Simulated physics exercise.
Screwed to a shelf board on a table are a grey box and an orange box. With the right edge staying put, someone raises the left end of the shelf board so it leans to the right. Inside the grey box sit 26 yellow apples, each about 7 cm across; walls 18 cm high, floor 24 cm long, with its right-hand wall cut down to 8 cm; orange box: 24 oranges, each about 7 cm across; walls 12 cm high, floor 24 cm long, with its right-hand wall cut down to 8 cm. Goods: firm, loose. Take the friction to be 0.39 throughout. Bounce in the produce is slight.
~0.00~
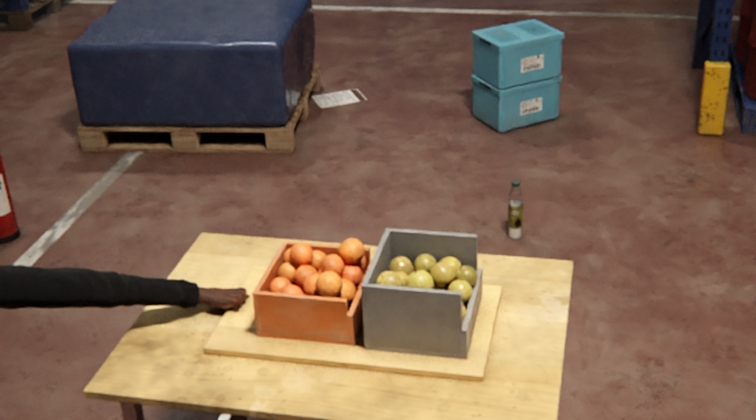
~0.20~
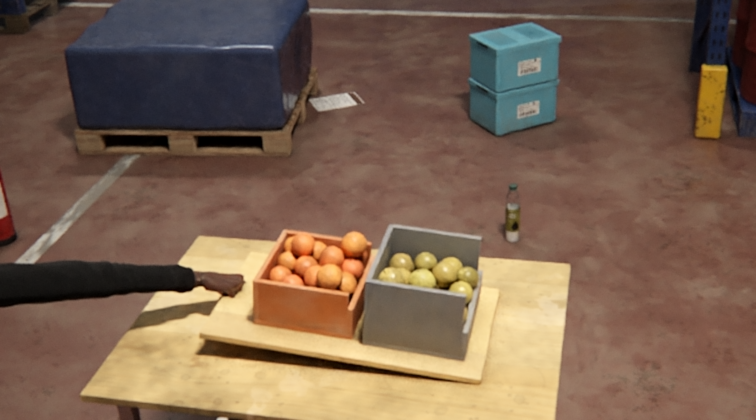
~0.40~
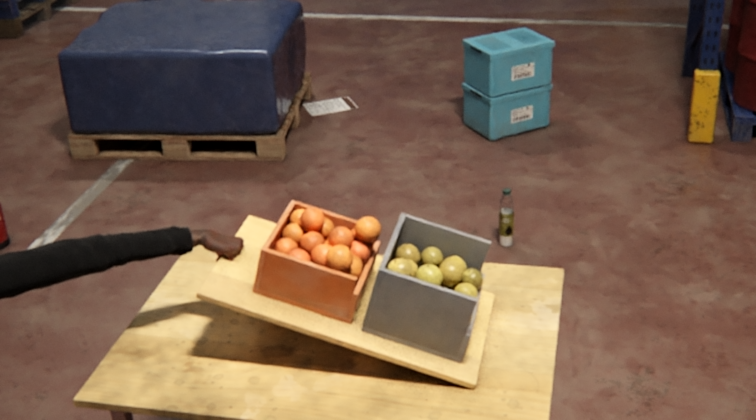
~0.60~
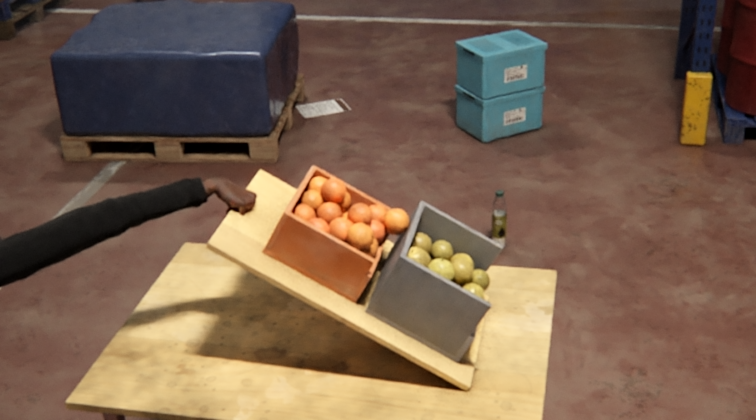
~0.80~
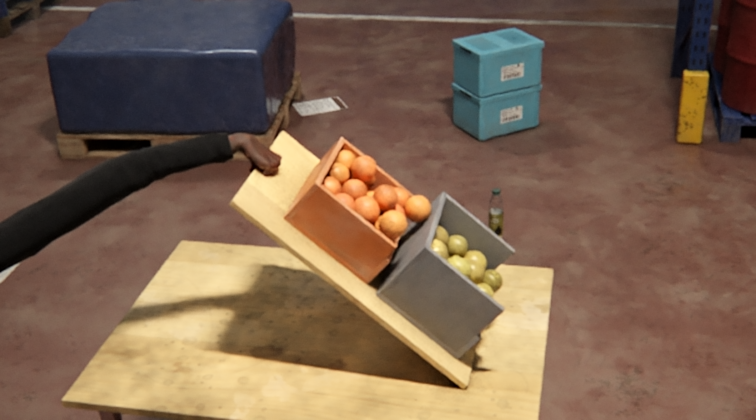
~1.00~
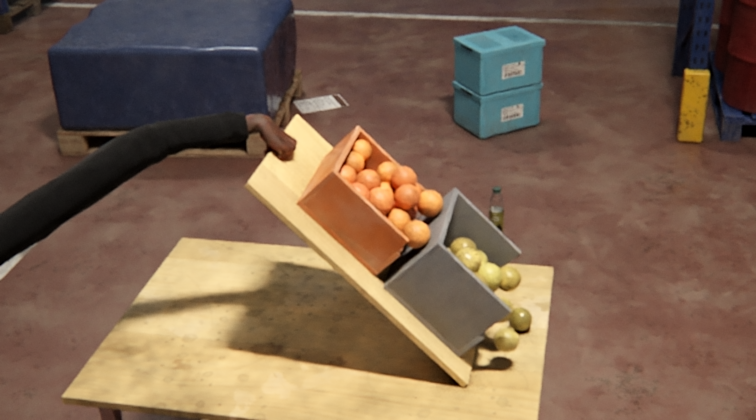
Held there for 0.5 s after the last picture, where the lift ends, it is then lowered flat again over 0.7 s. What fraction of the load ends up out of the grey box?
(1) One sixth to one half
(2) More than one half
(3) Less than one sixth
One sixth to one half (1).
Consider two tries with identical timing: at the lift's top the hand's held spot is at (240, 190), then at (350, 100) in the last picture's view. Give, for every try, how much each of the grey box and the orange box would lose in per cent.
First try, then second: The grey box sheds 10 then 60 per cent, and the orange box sheds 0 then 20 per cent.
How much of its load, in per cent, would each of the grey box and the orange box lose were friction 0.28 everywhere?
Then the grey box sheds 50 per cent, while the orange box sheds 0 per cent.
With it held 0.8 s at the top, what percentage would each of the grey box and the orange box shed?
Grey box: 40%, orange box: 0%.
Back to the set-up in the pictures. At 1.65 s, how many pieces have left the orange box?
At that moment the orange box count out stands near 0.
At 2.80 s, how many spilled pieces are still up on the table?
Roughly 2.
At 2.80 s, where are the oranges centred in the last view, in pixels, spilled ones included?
Near (302, 289).
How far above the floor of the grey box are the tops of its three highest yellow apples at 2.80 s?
It stands close to 12 cm high.
After 1.29 s, tilt 45°; the grey box is down by 9 of 26 and the orange box has all 24.
After 1.65 s, tilt 40°; the grey box is down by 10 of 26 and the orange box has all 24.
After 2.15 s, tilt 1°; the grey box is down by 10 of 26 and the orange box has all 24.
Final count (at 2.80 s), the grey box is down by 10 of 26 and the orange box has all 24. Asked share, 10 of 26, 38 per cent.
